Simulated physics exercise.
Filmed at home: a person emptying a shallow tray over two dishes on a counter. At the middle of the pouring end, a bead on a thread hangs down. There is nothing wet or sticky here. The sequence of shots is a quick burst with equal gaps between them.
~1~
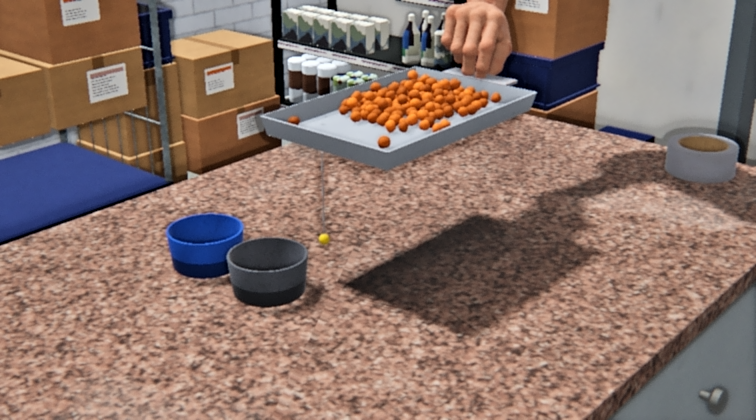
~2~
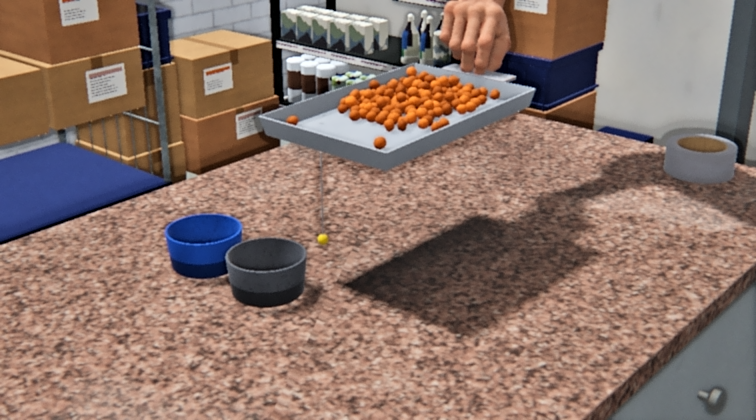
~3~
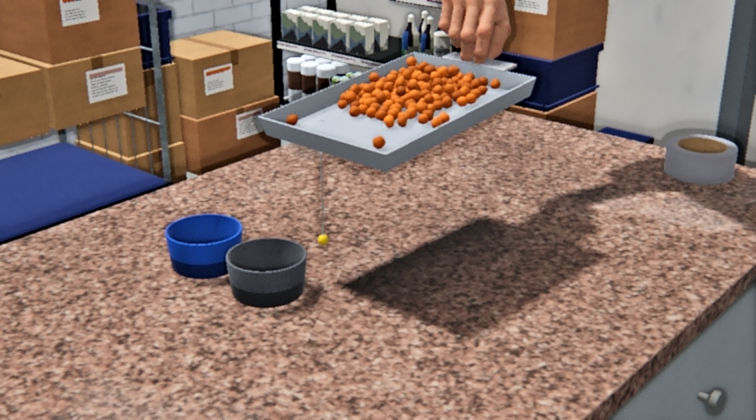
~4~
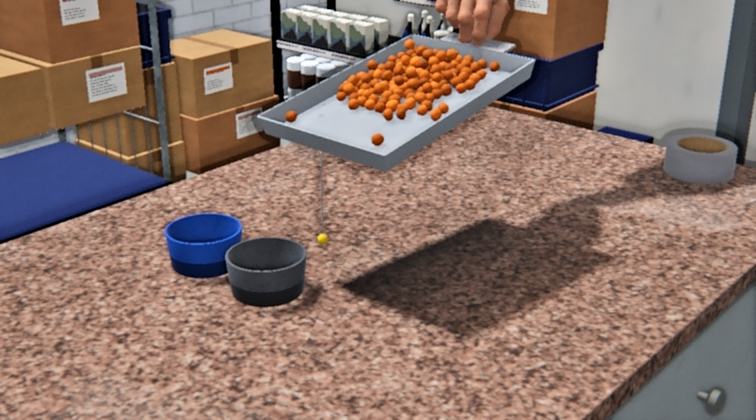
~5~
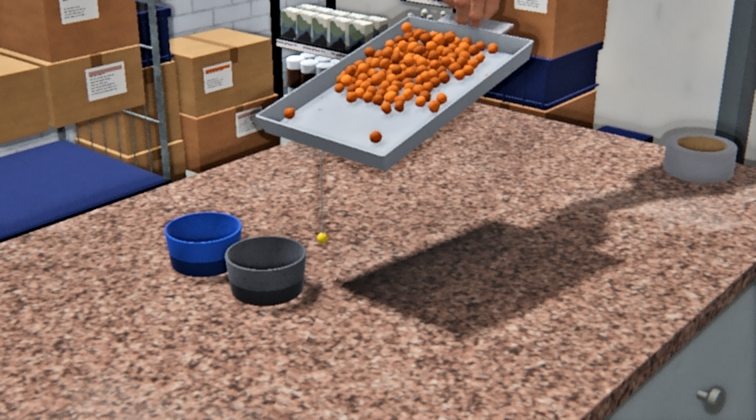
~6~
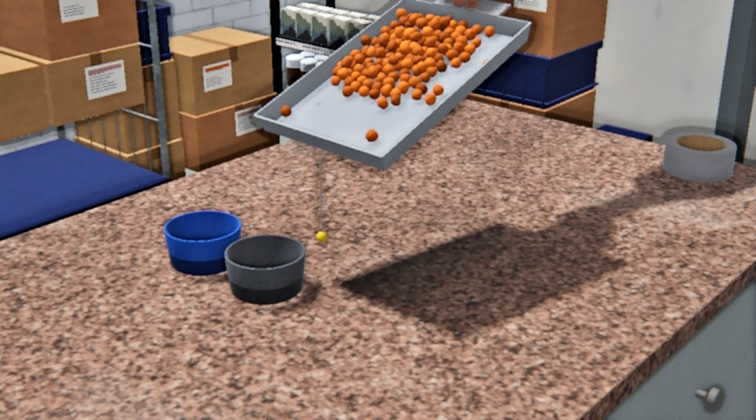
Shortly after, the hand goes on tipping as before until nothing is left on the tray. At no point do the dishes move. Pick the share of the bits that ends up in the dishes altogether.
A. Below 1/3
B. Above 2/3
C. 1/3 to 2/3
Below 1/3.
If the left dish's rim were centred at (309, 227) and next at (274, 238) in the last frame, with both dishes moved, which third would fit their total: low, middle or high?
At the first spot I'd expect below one third, and at the second spot less than a third.
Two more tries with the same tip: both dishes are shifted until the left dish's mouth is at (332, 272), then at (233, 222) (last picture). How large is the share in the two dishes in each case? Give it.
30 and 10 %.
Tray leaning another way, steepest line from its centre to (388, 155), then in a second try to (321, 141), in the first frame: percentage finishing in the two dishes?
I'd expect around 0 in a hundred first and around 60 in a hundred second.
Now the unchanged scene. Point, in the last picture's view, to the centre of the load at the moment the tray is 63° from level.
In the last view the centre sits at roughly (326, 127).
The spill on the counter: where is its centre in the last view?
Near (286, 343).
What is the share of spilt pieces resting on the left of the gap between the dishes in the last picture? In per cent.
Roughly 30 in a hundred.
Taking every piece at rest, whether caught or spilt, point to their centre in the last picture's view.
I'd put the middle somewhere around (292, 327).
Just after the last frame, tray tipped steeply; the larger part on the tray; just a few outside both; roughly a quarter in the air.
A moment on, tray tipped past a quarter turn; roughly half on the tray; about a tenth in the right dish; roughly a quarter outside both; about a tenth in the air.
Further on, tray tipped past a quarter turn; roughly a quarter in the right dish; the larger part outside both.
When it is over, tray tipped past a quarter turn; roughly a quarter in the right dish; not one in the left dish; the larger part outside both.
